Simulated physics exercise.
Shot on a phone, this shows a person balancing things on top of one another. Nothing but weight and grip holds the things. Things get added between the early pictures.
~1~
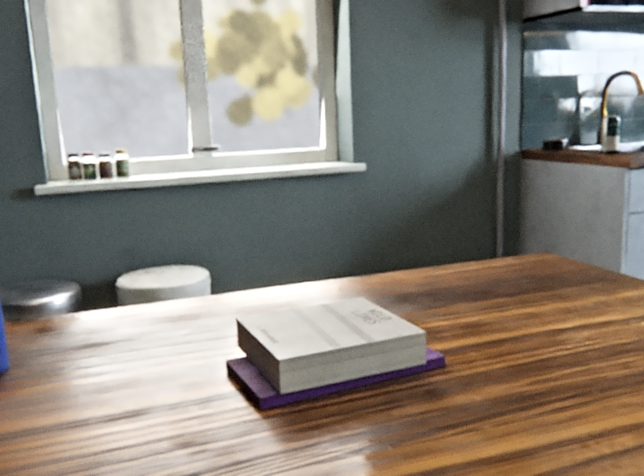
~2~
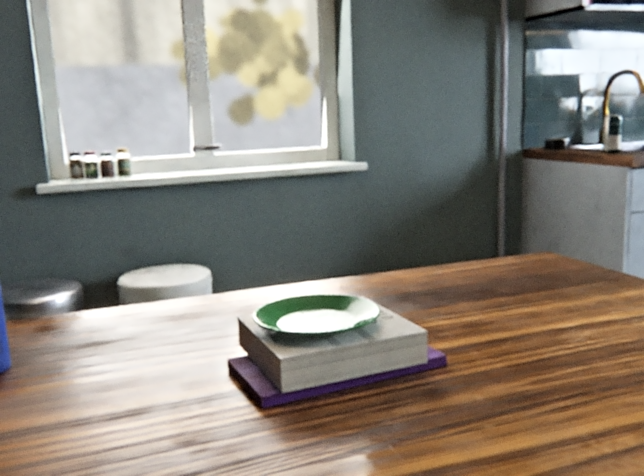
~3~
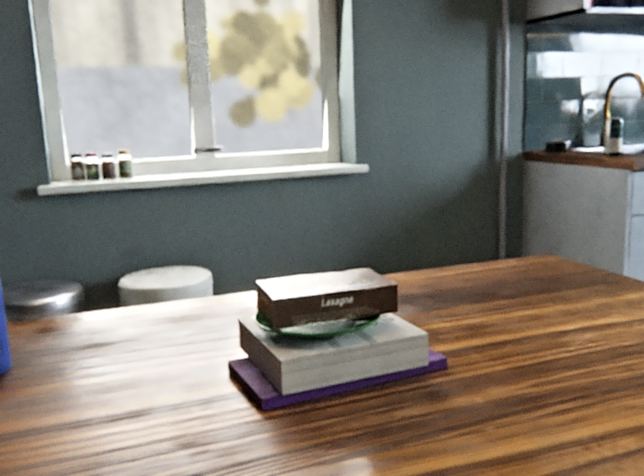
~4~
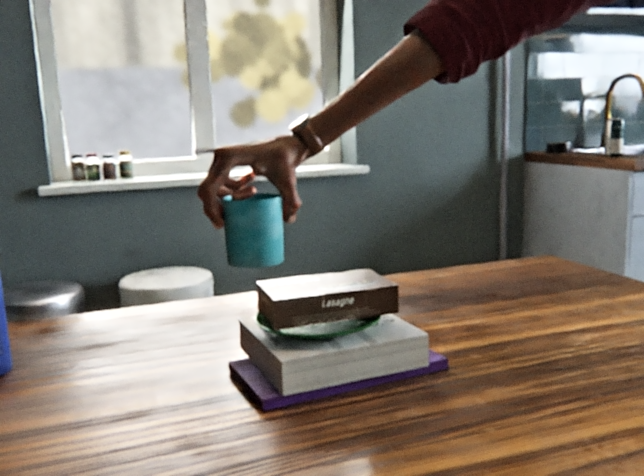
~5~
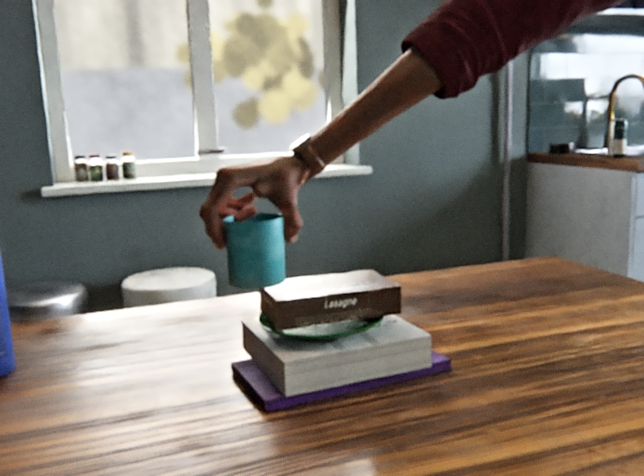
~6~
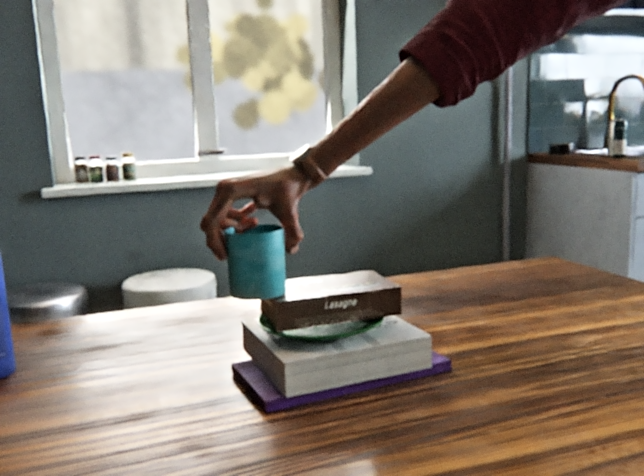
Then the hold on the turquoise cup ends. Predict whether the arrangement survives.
You'll see something goes over.
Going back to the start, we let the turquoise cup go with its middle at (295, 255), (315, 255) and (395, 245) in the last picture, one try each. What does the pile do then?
First try: It keeps its balance; second try: It holds; third try: It comes apart.
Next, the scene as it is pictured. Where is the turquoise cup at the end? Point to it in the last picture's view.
End position: Approximately (136, 366).
Then, 0.30 s past the last view, turquoise cup now fallen.
Then, 0.40 s past the last view, things are still on the move.
Then, 0.50 s past the last view, as before.
Finally, fallen, turquoise cup; the other 5 still in place. Final places as the last picture's camera would see them, turquoise cup near (136, 366). The pile loses its balance.
